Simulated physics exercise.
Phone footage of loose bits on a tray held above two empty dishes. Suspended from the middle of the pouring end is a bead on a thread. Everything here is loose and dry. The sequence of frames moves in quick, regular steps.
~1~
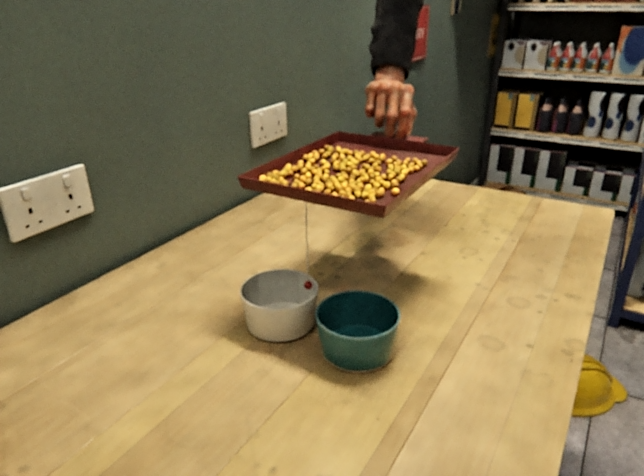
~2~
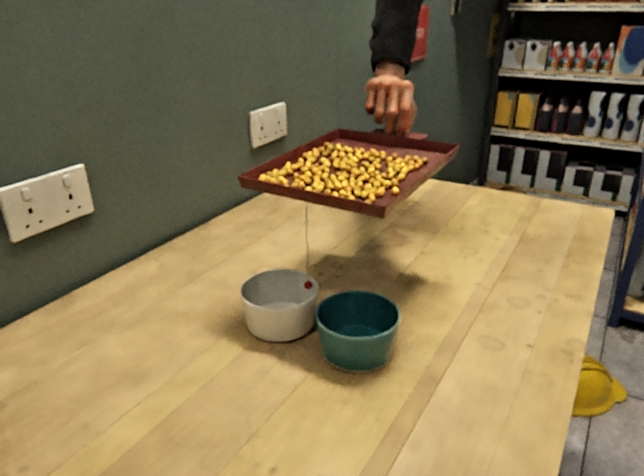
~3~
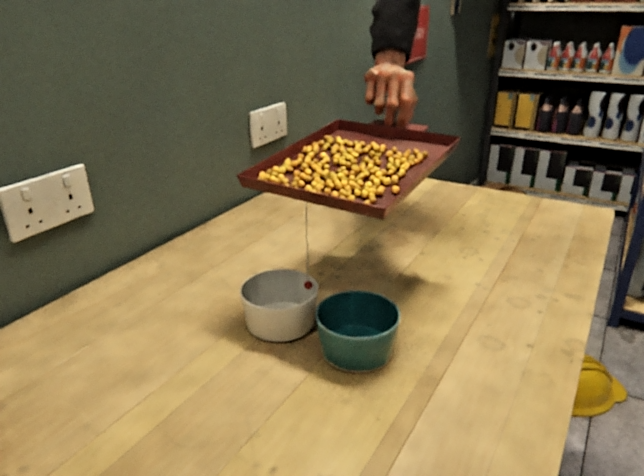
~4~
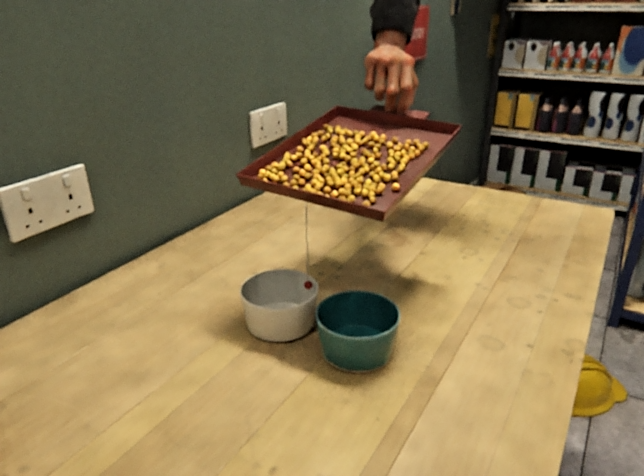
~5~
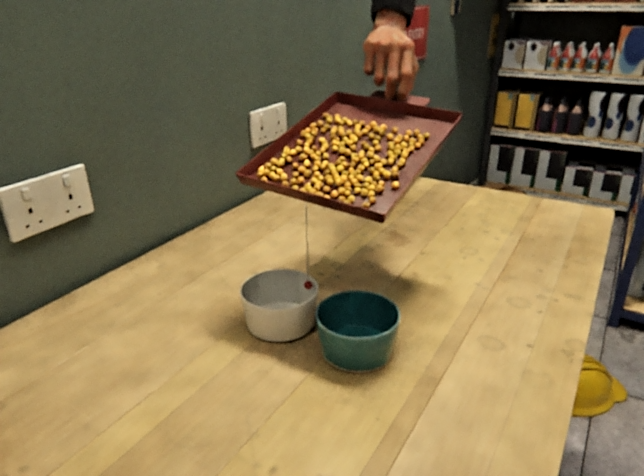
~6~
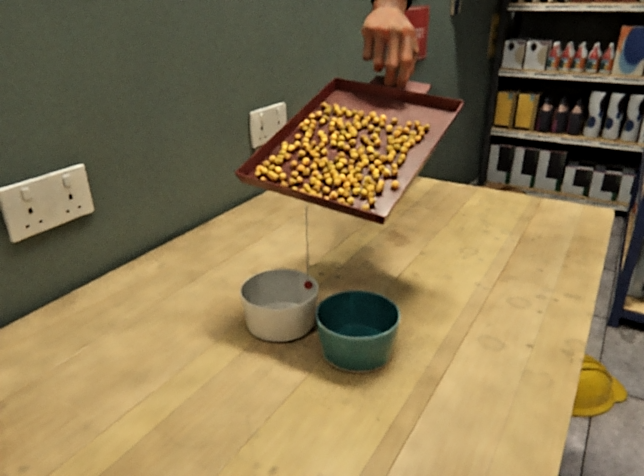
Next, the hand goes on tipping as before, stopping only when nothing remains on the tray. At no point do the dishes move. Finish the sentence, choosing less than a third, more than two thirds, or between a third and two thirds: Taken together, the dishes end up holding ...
Taken together, the dishes end up holding between a third and two thirds of the load.
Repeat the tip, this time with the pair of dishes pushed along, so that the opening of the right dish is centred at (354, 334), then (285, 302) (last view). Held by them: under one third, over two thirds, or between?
The two tries give, in order: Beyond two thirds; under a third.
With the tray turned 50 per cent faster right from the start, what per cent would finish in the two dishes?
It would come out near 50 per cent.
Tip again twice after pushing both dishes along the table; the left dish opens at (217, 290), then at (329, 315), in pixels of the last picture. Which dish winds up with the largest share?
Case one: The rightmost one; case two: The leftmost one.
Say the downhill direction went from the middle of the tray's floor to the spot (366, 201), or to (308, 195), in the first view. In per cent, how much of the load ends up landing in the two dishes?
For the first it's near 80 %, for the second near 30 %.
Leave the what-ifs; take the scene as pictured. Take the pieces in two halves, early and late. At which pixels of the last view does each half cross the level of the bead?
Around (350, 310), followed by around (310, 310).
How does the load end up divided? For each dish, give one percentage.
In per cent, left near 0 and right near 50.
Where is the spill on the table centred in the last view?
Estimate: About (283, 386).
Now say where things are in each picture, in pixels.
The first frame shows corners of the pouring end (242, 176) and (384, 204), level; middle of the load (343, 175), puffed corn balls; left dish (257, 321); right dish (337, 350); bead on its thread (308, 285).
The second frame shows corners of the pouring end (241, 175) and (384, 205), level; middle of the load (343, 173).
The third frame shows corners of the pouring end (241, 175) and (383, 206), tipped barely, lowest at the right corner; middle of the load (343, 170).
The fourth frame shows corners of the pouring end (240, 173) and (383, 209), tipped a little, lowest at the right corner; middle of the load (343, 164).
The fifth frame shows corners of the pouring end (240, 172) and (383, 211), tipped a little, lowest at the right corner; middle of the load (343, 159).
The sixth frame shows corners of the pouring end (239, 171) and (383, 214), tipped clearly, lowest at the right corner; middle of the load (342, 156); left dish (257, 321); right dish (337, 350).
Just after the last frame, tray tipped steeply; almost all on the tray; just a few outside both; just a few in the air.
A moment on, tray tipped past a quarter turn; the larger part on the tray; about a tenth in the right dish; about a tenth outside both; just a few in the air.
Further on, tray tipped past a quarter turn; roughly half in the right dish; roughly half outside both.
When it is over, tray tipped past a quarter turn; roughly half in the right dish; not one in the left dish; roughly half outside both.
